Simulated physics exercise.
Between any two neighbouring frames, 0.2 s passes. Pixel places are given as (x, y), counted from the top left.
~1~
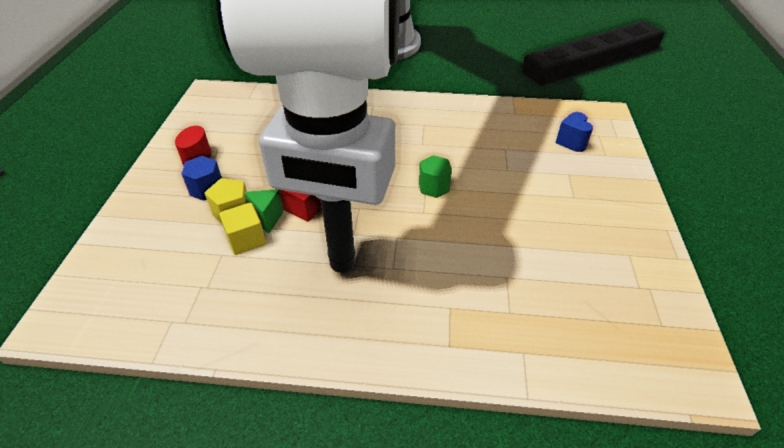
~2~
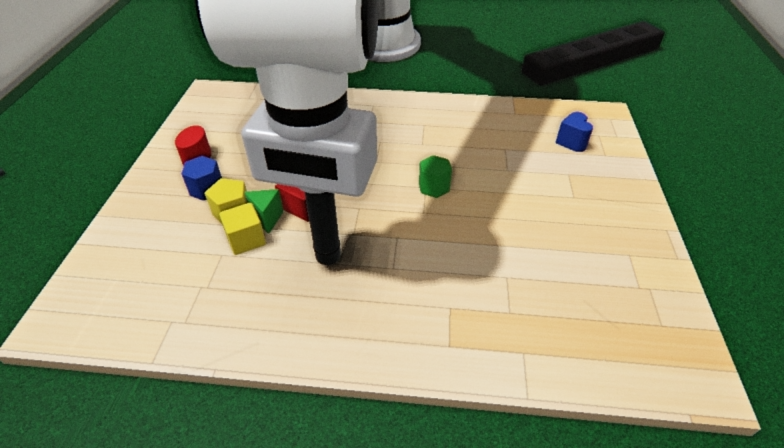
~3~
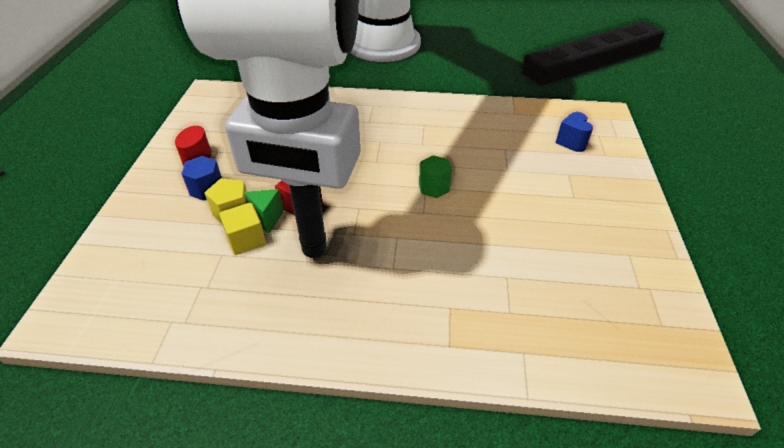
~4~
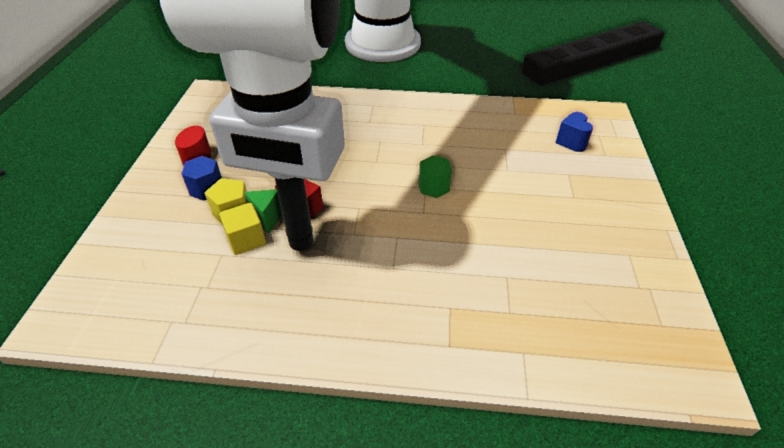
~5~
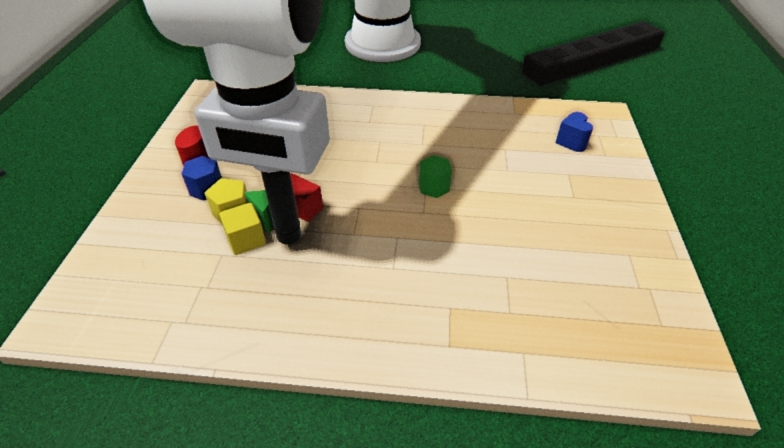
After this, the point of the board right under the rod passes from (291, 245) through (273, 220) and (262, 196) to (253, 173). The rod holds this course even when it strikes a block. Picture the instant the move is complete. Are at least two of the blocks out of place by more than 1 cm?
My answer is no.
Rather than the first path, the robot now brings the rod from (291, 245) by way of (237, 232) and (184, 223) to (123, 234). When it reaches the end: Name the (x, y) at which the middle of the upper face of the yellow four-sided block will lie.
I predict (160, 222).
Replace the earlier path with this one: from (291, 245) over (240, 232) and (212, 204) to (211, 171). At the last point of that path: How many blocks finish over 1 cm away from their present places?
Count: Three or more.
What follows on the original path. One third of the way, rod at (271, 211); green triangle at (255, 186), turned 25° clockwise.
Two thirds of the way, rod at (260, 188); yellow pentagonal block at (222, 189), turned 15° anticlockwise; green triangle at (241, 164).
At the end, rod at (251, 165); yellow pentagonal block at (222, 189), turned 15° anticlockwise; green triangle at (227, 148), turned 20° anticlockwise; red rectangle still.
